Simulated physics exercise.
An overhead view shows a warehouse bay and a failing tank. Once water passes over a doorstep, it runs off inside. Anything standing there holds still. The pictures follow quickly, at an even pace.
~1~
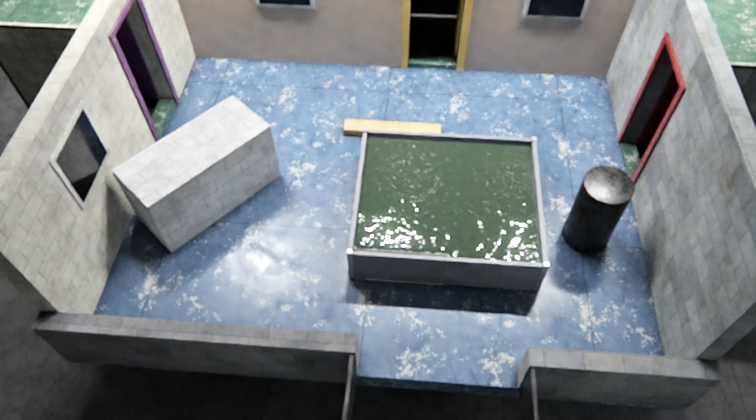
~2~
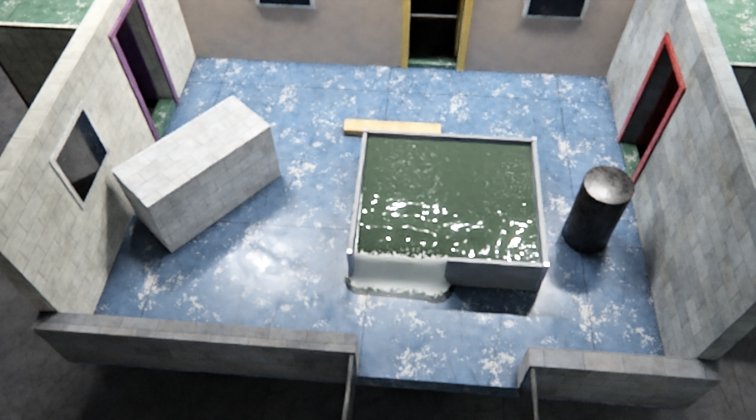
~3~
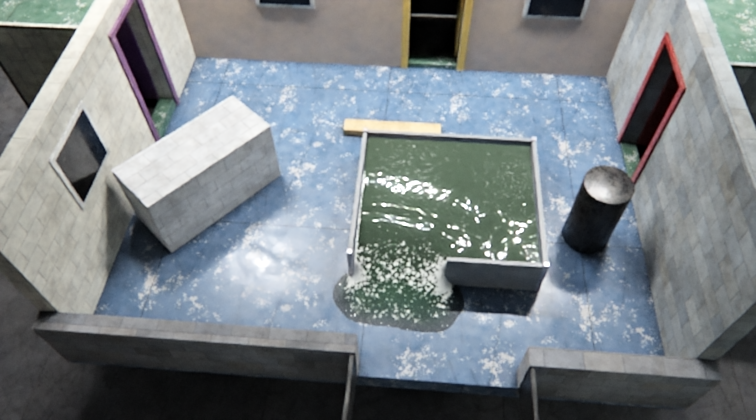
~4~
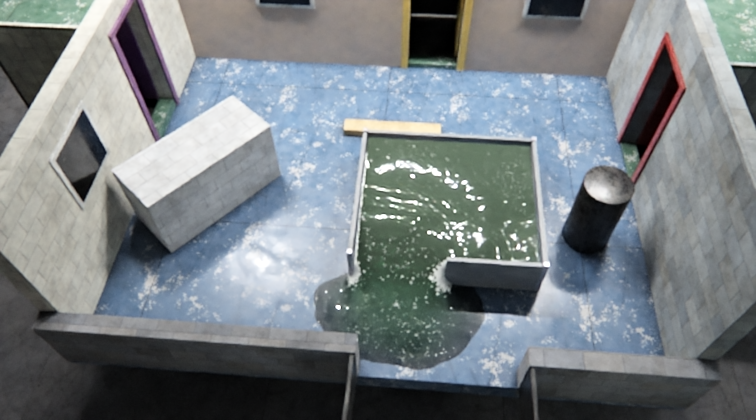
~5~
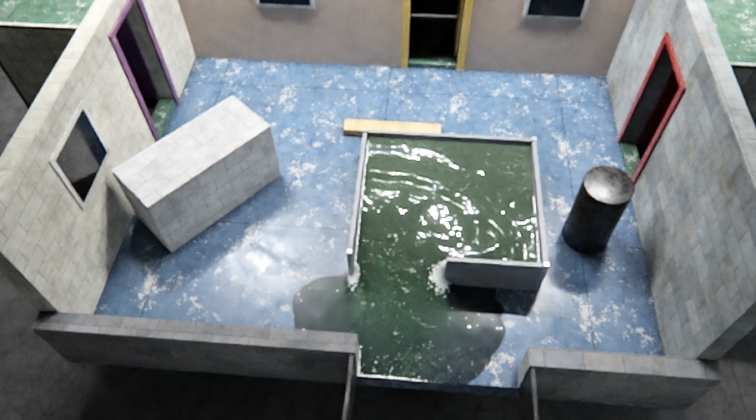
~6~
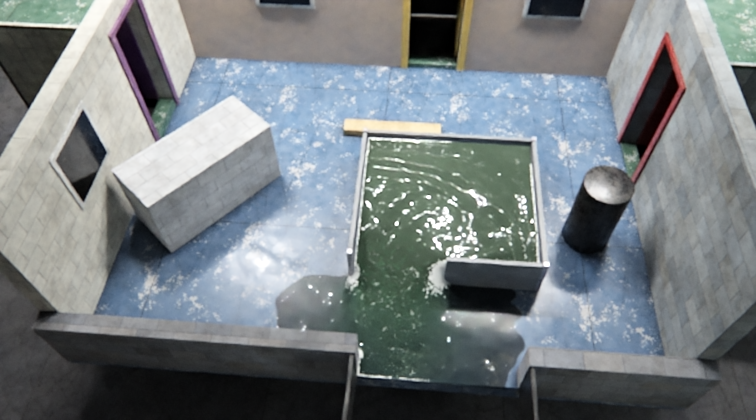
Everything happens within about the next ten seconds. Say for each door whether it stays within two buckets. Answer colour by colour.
Outcome: Red door: Up to two buckets, yellow door: Up to two buckets, purple door: Up to two buckets.
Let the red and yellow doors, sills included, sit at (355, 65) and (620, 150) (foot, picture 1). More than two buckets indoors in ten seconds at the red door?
Red: Falls short.
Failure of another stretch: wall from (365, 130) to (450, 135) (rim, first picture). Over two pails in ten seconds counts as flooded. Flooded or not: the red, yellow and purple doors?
Well, the red door overshoots, the yellow door overshoots, and the purple door comes up short.
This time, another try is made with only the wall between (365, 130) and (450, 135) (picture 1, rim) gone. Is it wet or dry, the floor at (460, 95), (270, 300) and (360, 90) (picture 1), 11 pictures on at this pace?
In that order: Awash, no water, under water.
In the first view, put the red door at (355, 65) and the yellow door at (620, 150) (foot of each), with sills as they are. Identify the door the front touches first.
I reckon it's the one in purple.
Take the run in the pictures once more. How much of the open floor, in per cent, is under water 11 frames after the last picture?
My estimate is near 20 per cent.
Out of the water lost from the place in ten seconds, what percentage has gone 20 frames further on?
Approximately 55 in a hundred, I think.
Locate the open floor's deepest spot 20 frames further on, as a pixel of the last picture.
Look near (142, 226).
A moment on, water covers 10 % of the floor; the red door not reached, the yellow door not reached, the purple door not reached.
Next, water covers 20 % of the floor; the red door not reached, the yellow door not reached, the purple door not reached.
Then, water covers 25 % of the floor; the red door not reached, the yellow door not reached, the purple door not reached.
Later, water covers 30 % of the floor; the red door not reached, the yellow door not reached, the purple door wet at the sill, nothing in.
In the end, water covers 50 % of the floor; the red door not reached, the yellow door not reached, the purple door wet at the sill, nothing in.
